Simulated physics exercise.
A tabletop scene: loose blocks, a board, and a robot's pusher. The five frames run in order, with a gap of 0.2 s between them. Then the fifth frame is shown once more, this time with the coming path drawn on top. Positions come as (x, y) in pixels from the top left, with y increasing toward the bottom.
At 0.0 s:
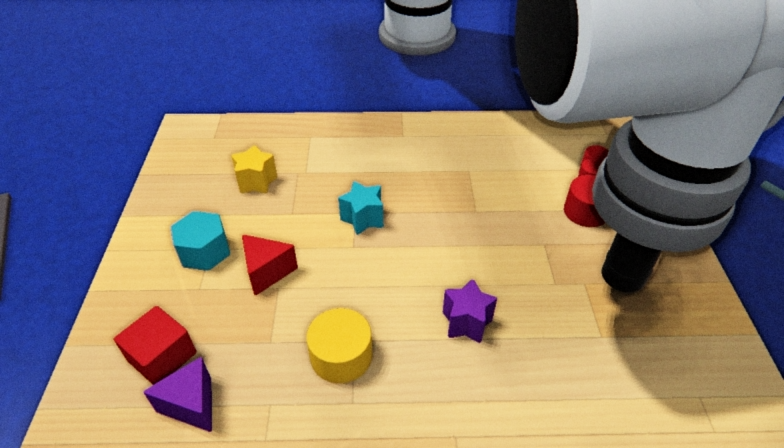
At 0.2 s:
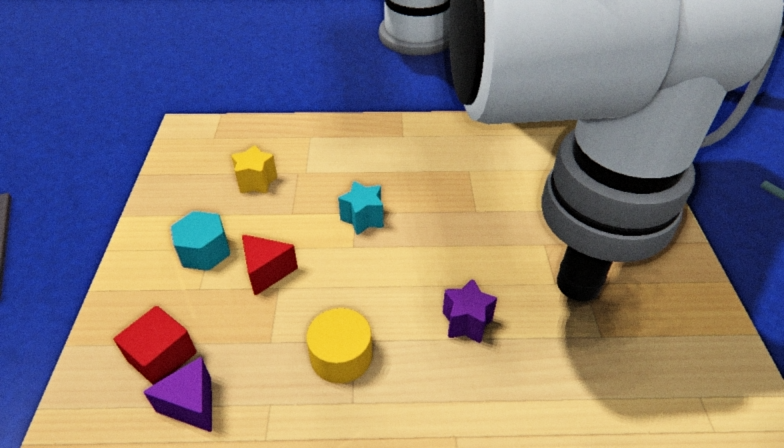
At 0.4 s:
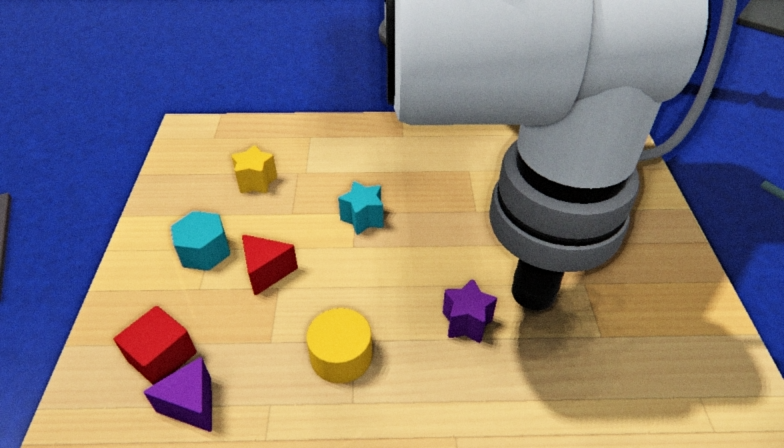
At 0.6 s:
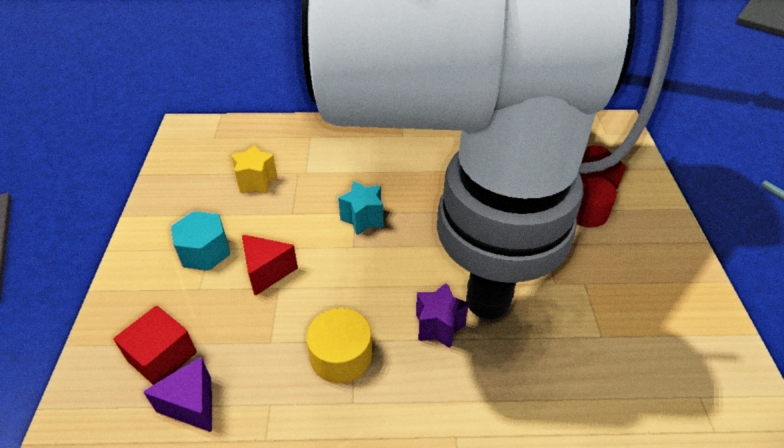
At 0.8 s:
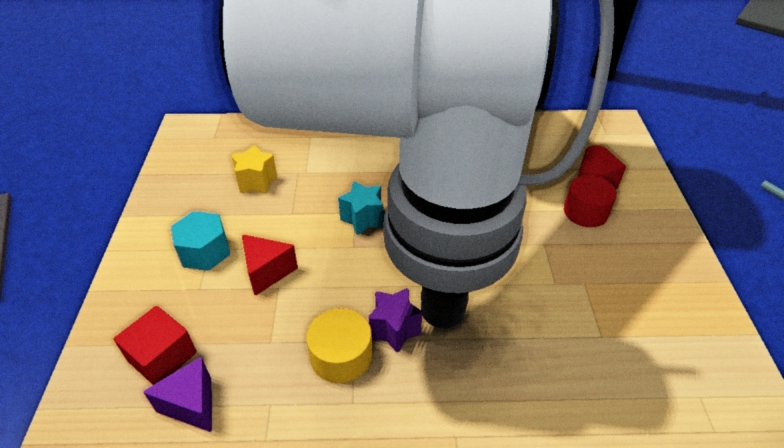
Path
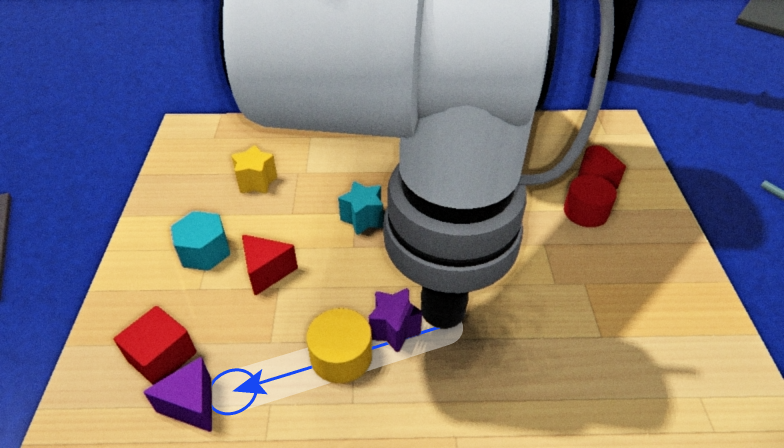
A big robot arm moved left across a wooden table scattered with colorful blocks, and its black tip pushed the purple star left until it sat right beside the yellow disc.
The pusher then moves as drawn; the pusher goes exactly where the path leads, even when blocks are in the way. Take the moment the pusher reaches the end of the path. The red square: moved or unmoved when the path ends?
Gets moved.
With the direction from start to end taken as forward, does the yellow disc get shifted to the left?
No, it doesn't check out.
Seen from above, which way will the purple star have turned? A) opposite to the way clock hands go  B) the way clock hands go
I'll go with B - the way clock hands go.
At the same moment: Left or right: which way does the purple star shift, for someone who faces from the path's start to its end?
Heads right.
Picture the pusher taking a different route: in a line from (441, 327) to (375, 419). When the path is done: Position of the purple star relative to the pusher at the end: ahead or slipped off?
The purple star slips off.
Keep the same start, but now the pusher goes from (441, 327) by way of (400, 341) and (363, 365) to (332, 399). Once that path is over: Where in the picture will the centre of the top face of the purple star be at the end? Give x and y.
Its top middle will sit at (296, 353).
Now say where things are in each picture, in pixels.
In the first frame, pusher tip at (622, 277); block tops, red square at (150, 334); purple triangular piece at (182, 386); yellow disc at (339, 334); purple star at (470, 300).
In the second frame, pusher at (578, 286); blocks unchanged.
In the third frame, pusher at (533, 294); blocks unchanged.
In the fourth frame, pusher at (488, 303); purple star at (441, 304).
In the fifth frame, pusher at (443, 311); red square at (150, 334); purple triangular piece at (182, 386); yellow disc at (339, 334); purple star at (395, 307).
Path on the board, straight from (441, 327) to (232, 391).
On the path given first. One third of the way, pusher at (374, 332); yellow disc at (283, 343); purple star at (332, 321), turned 30° clockwise.
Two thirds of the way, pusher at (302, 354); purple triangular piece at (159, 393), turned 40° anticlockwise; yellow disc at (204, 356); purple star at (259, 339), turned 40° clockwise.
At the end, pusher at (227, 377); red square at (108, 323), turned 25° clockwise; purple triangular piece at (117, 416), turned 75° anticlockwise; yellow disc at (129, 365); purple star at (186, 354), turned 50° clockwise.
